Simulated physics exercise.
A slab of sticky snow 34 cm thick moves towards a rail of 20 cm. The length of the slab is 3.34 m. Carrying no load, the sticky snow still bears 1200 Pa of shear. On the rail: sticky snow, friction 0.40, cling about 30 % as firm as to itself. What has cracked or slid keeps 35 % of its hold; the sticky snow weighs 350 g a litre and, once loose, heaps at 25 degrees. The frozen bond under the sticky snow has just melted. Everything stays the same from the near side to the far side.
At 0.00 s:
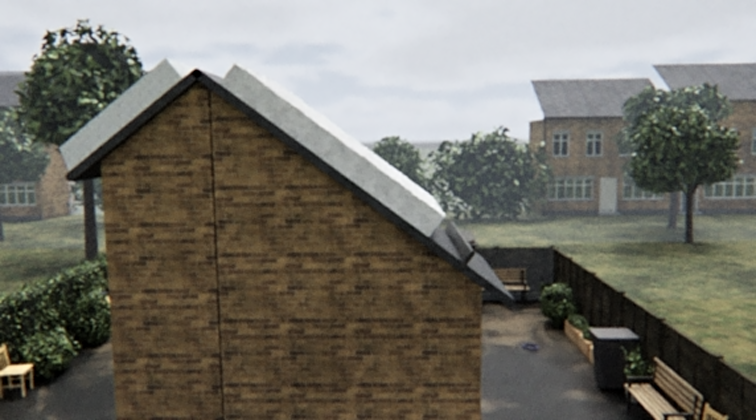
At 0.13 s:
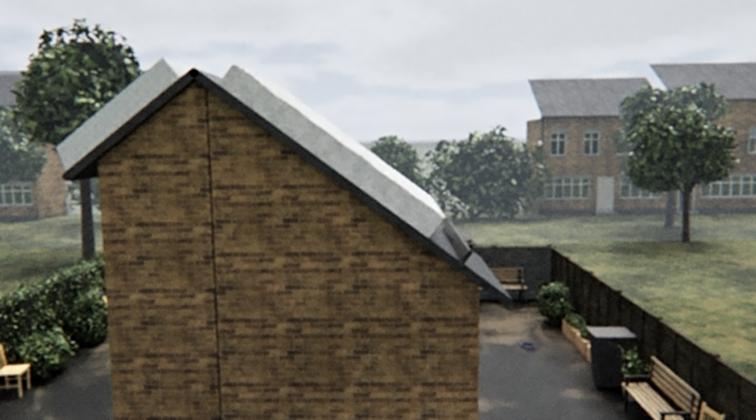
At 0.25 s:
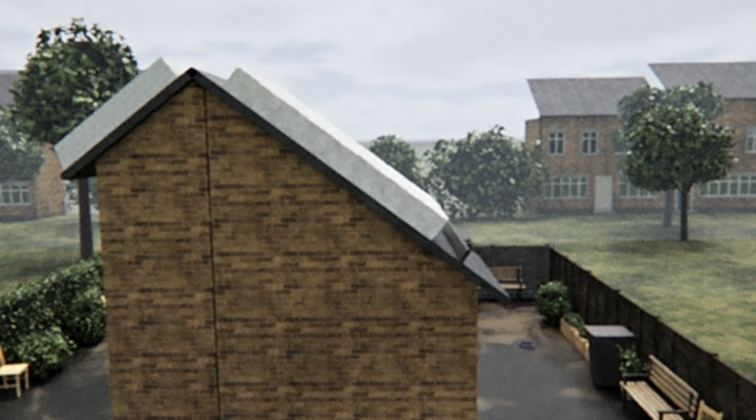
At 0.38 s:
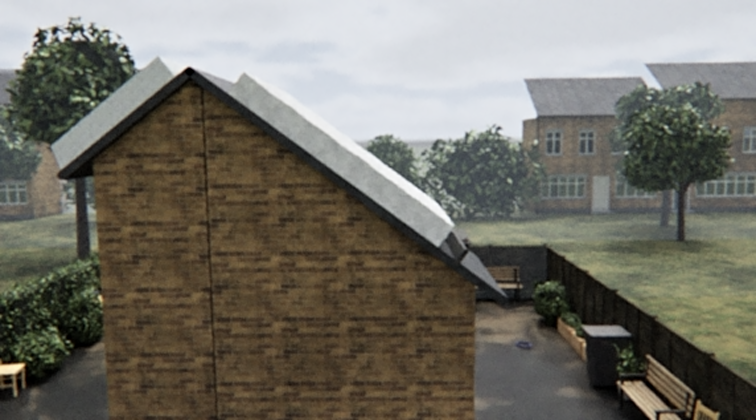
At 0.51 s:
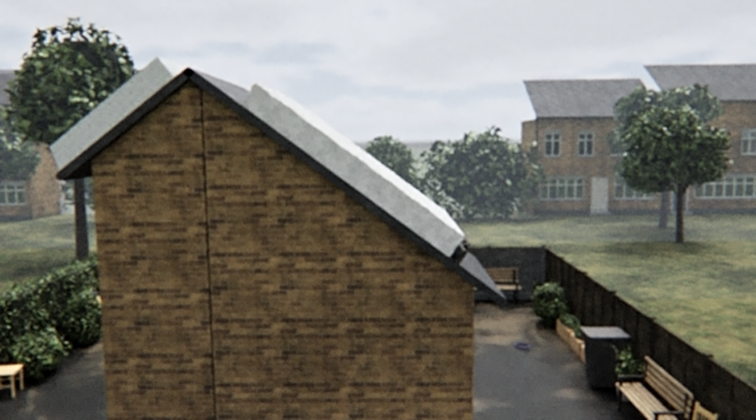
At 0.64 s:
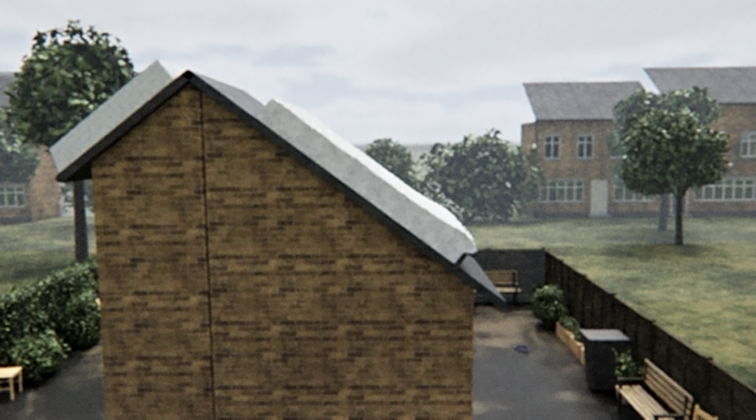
Over a paved yard with benches and a fence, a thick white layer of snow on a brick building's roof slid slowly down the right-hand slope, baring dark roof near the ridge, its lower end edging over the rail.
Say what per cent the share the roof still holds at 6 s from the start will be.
Roughly 46 out of 100.
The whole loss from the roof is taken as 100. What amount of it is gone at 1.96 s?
I'd put it at around 80 %.
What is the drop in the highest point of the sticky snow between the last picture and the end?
Some 1.0 m.
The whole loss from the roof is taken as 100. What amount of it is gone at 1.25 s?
About 30 %.
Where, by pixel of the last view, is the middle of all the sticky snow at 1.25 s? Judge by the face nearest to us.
Position: About (438, 233).
After 1.25 s, 86 % of the snow is on the roof.
After 1.96 s, 58 % of the snow is on the roof.
After 2.68 s, 53 % of the snow is on the roof.
After 3.40 s, 53 % of the snow is on the roof.
After 6.00 s, at the end, 46 % of the snow is on the roof.
